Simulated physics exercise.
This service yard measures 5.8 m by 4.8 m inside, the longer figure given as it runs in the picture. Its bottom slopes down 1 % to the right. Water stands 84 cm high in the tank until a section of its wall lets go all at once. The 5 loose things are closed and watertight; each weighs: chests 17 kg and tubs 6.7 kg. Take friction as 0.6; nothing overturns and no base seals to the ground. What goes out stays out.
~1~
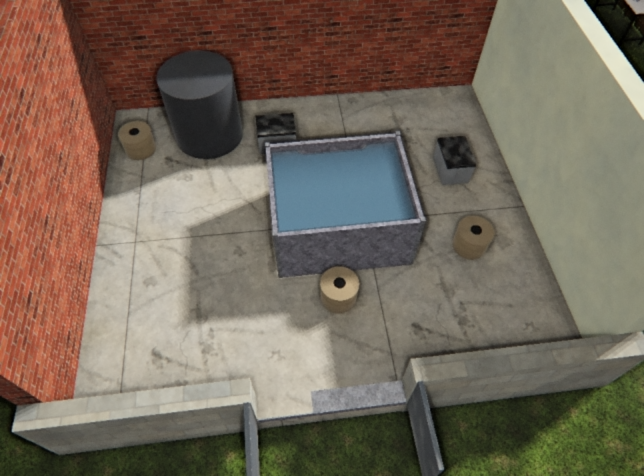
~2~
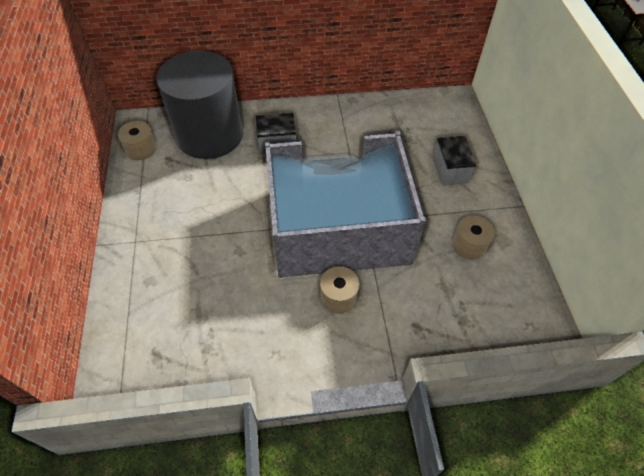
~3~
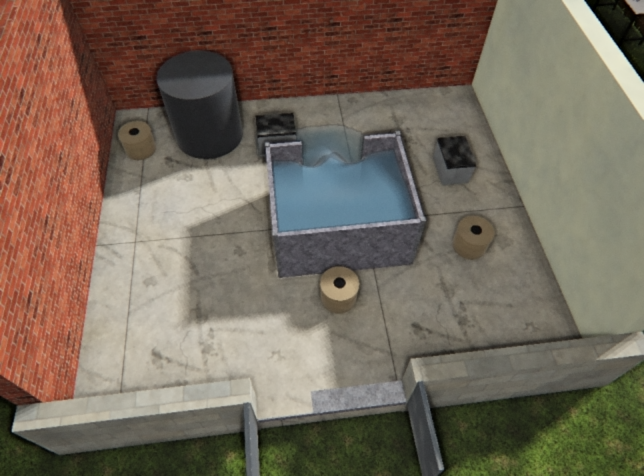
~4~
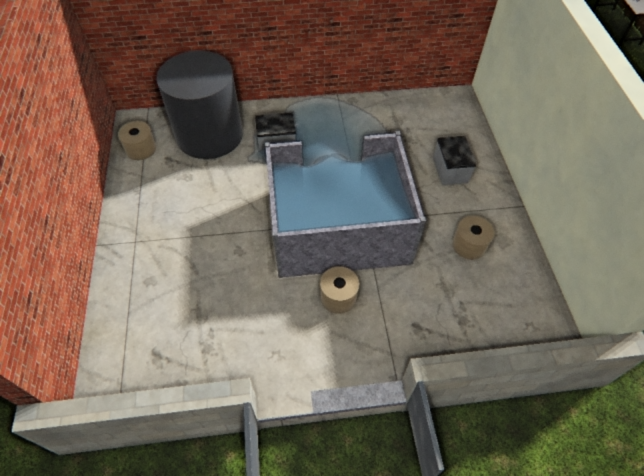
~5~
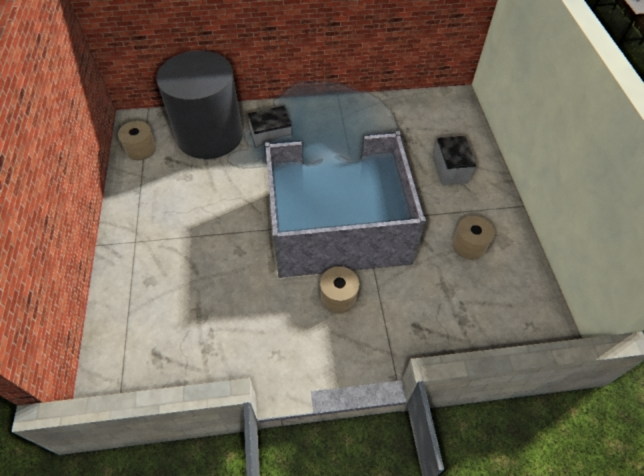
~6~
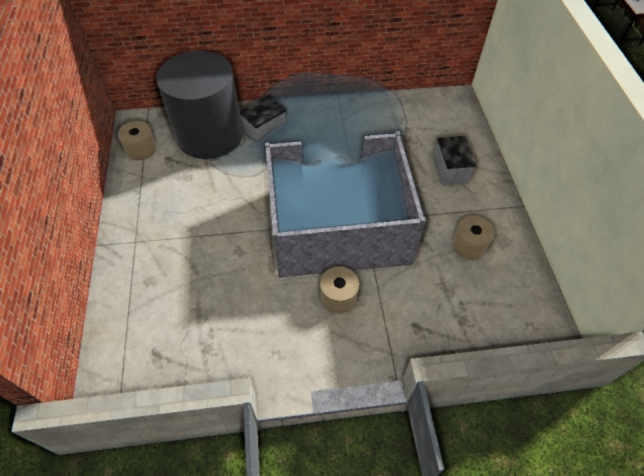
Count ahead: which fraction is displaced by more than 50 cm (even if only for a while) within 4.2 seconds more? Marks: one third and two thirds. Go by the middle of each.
It is from one to two thirds.
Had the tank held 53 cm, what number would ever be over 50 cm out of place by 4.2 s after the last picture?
Then 1.
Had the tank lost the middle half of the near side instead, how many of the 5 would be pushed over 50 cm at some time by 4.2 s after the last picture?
In that case 1 of them.
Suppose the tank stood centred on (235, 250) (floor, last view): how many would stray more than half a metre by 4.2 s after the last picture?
In that case 3 of them.
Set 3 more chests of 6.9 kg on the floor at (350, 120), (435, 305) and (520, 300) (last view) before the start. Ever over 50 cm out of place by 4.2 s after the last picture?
In turn: Over, under, more.
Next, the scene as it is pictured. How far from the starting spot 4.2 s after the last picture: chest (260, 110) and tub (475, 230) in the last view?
In that order: 120 cm, 100 cm.
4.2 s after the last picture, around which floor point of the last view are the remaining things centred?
Around (324, 226).
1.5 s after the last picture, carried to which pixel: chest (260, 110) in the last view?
Around (247, 84).
Then, 0.4 s after the last picture 1 of 5 are over 50 cm from their spots; 1 afloat.
Then, 1.5 s after the last picture 1 of 5 are over 50 cm from their spots; 1 afloat.
Then, 2.8 s after the last picture 1 of 5 are over 50 cm from their spots; 1 afloat.
Then, 4.2 s after the last picture 3 of 5 are over 50 cm from their spots, and 3 have been at some point; 2 afloat.
